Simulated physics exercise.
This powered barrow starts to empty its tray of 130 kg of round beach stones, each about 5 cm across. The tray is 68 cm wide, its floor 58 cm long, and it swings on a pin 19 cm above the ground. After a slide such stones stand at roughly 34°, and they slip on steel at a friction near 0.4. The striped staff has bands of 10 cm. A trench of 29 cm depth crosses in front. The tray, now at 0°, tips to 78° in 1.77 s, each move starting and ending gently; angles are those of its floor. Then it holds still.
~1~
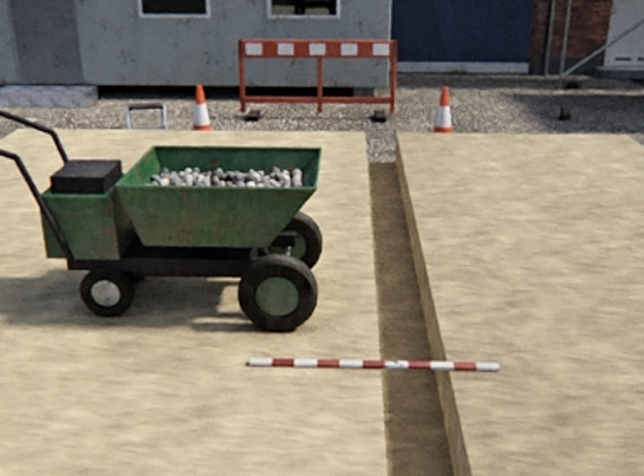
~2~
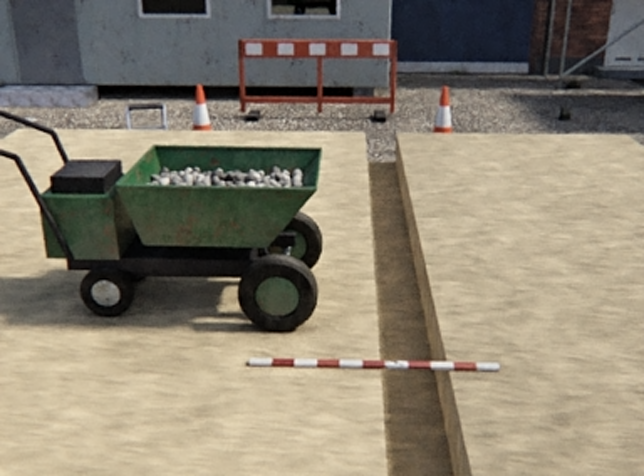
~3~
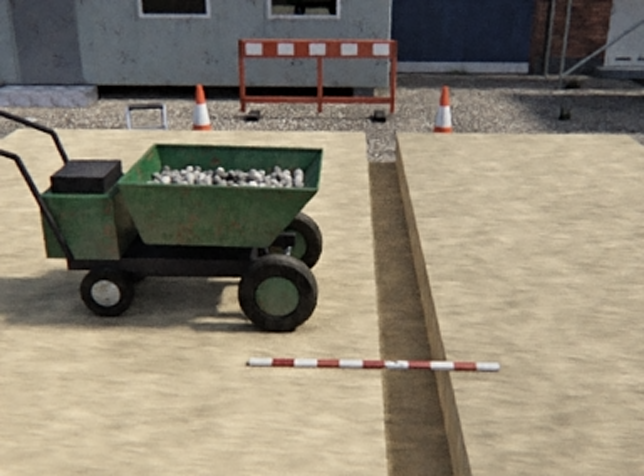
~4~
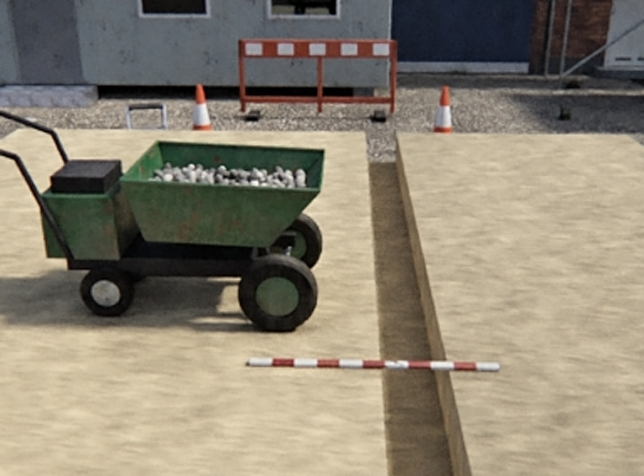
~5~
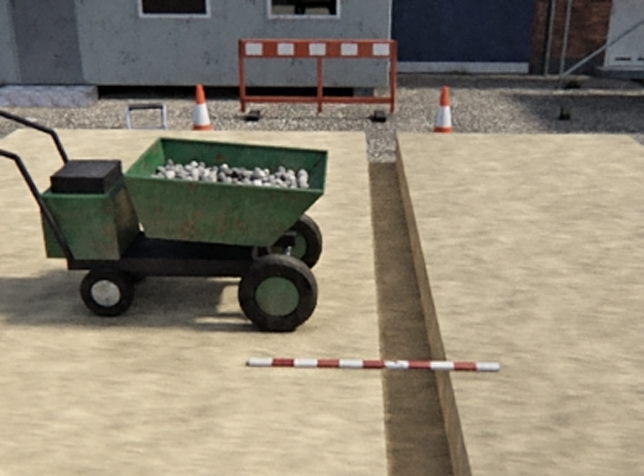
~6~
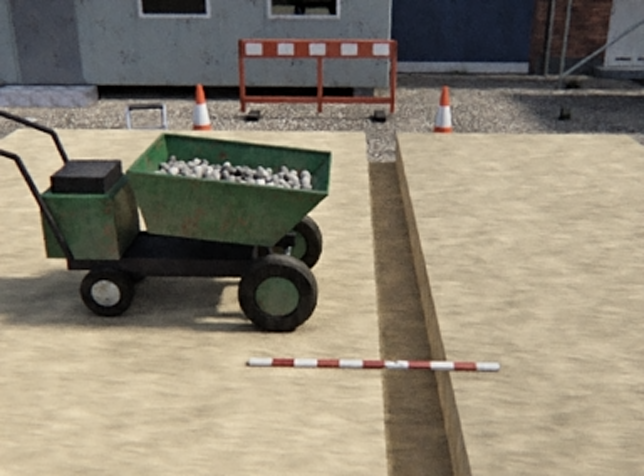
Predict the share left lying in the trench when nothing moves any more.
About 66 per cent.
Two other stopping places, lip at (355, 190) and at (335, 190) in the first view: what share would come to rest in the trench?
Near 20 per cent from the first place, 45 from the second.
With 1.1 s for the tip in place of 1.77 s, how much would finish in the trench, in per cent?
Then about 60 per cent.
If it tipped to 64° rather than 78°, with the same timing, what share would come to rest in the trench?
In that case some 70 per cent.
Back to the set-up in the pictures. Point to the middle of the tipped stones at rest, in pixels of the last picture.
Around (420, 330).
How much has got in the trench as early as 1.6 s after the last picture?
Some 45 per cent.
Then, 1.0 s after the last picture the floor is at 66°, 98 % in the tray, 2 % in the trench; the foremost stones are at (416, 270).
Then, 1.6 s after the last picture the floor is at 78°, 23 % in the tray, 47 % in the trench, 30 % past the trench; the foremost stones are at (554, 303).
Then, 1.9 s after the last picture the floor is at 78°, 2 % in the tray, 63 % in the trench, 35 % past the trench; the foremost stones are at (605, 298).
Then, 3.9 s after the last picture the floor is at 78°, 0 % in the tray, 66 % in the trench, 34 % past the trench; the foremost stones are at (611, 279).
